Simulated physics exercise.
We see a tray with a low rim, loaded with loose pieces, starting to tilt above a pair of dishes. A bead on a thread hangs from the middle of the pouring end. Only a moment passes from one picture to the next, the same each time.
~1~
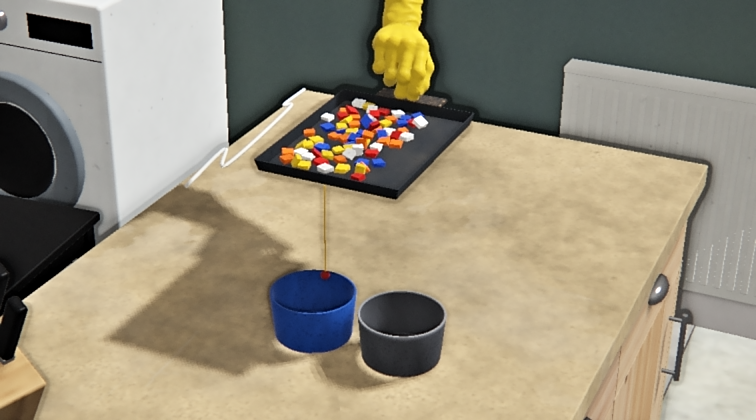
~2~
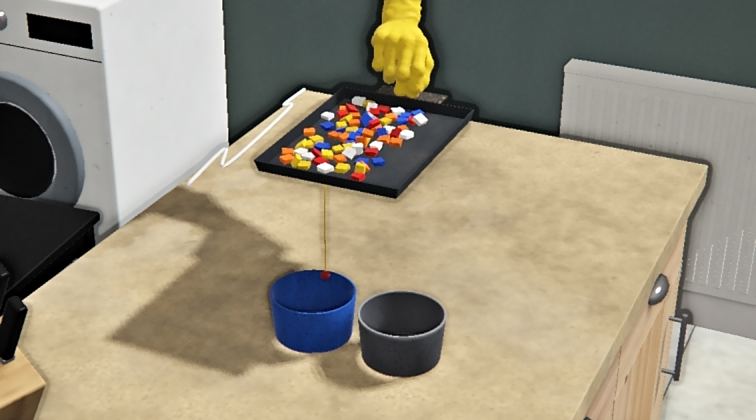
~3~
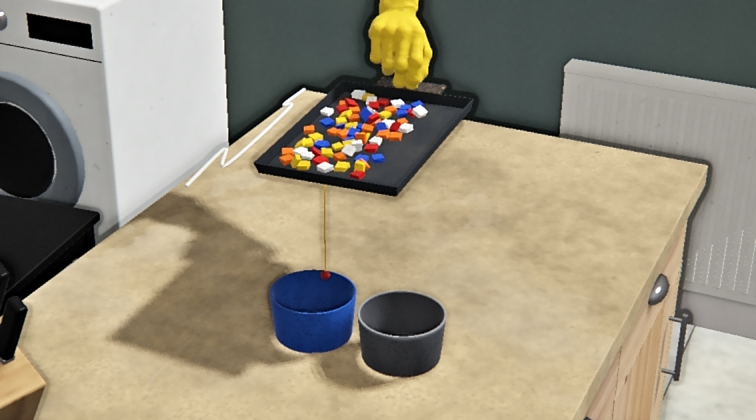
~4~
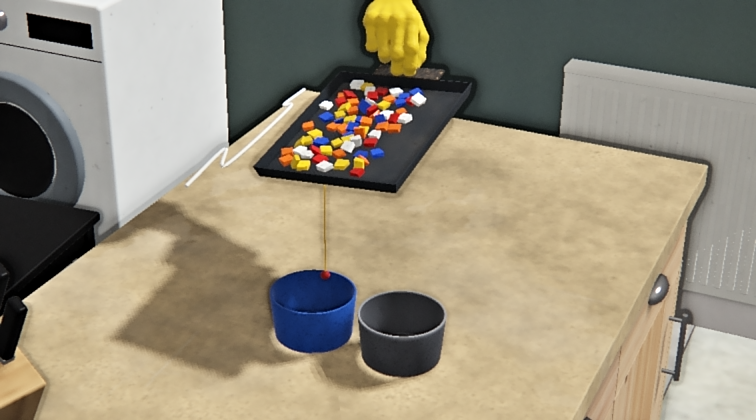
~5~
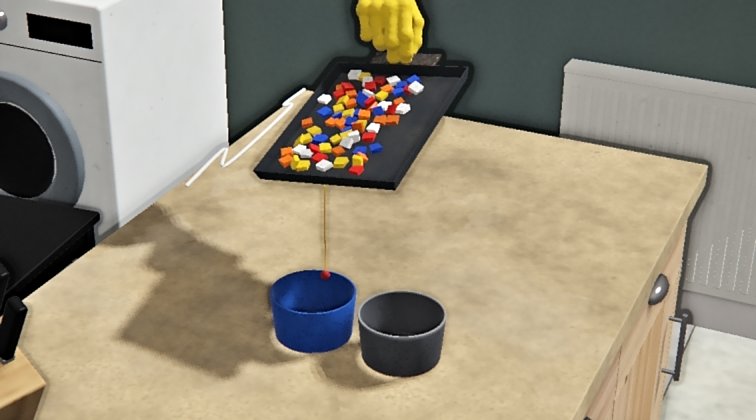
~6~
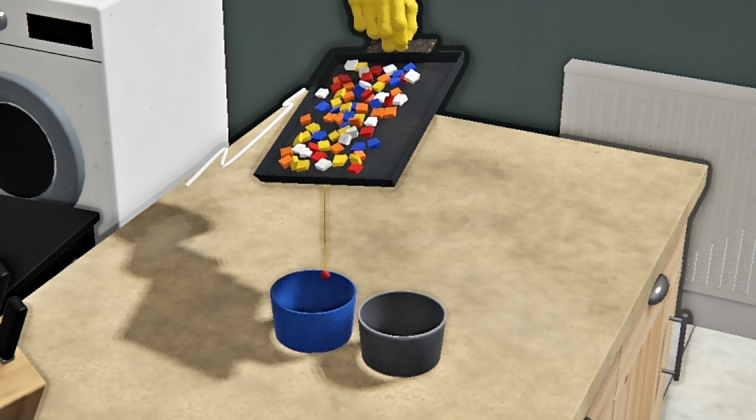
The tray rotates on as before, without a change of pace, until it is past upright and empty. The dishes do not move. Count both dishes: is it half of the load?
The two hold less than half of the load.
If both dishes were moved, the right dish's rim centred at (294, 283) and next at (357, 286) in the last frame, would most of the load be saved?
The first try: Above a half. The second: More than half.
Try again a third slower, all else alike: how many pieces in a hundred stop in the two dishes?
Close to 10 per cent.
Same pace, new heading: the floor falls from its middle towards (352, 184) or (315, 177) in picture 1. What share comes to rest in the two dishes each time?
In turn 60 and 30 in a hundred.
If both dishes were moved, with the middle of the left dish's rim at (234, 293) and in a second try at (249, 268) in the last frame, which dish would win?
First the dish on the left, then left.
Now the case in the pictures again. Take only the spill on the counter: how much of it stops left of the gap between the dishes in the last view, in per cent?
It comes to 100 per cent or so.
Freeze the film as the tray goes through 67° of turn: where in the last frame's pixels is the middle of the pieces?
Near (291, 150).
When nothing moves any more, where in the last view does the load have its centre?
Near (247, 314).
Soon after the last picture, tray tipped steeply; nearly all on the tray; a small part in the air.
A little later, tray tipped past a quarter turn; a stray few on the tray; a small part in the left dish; about two thirds outside both; about a quarter in the air.
Later still, tray tipped past a quarter turn; a small part in the left dish; nearly all outside both.
At rest, tray tipped past a quarter turn; none in the right dish; a small part in the left dish; nearly all outside both.
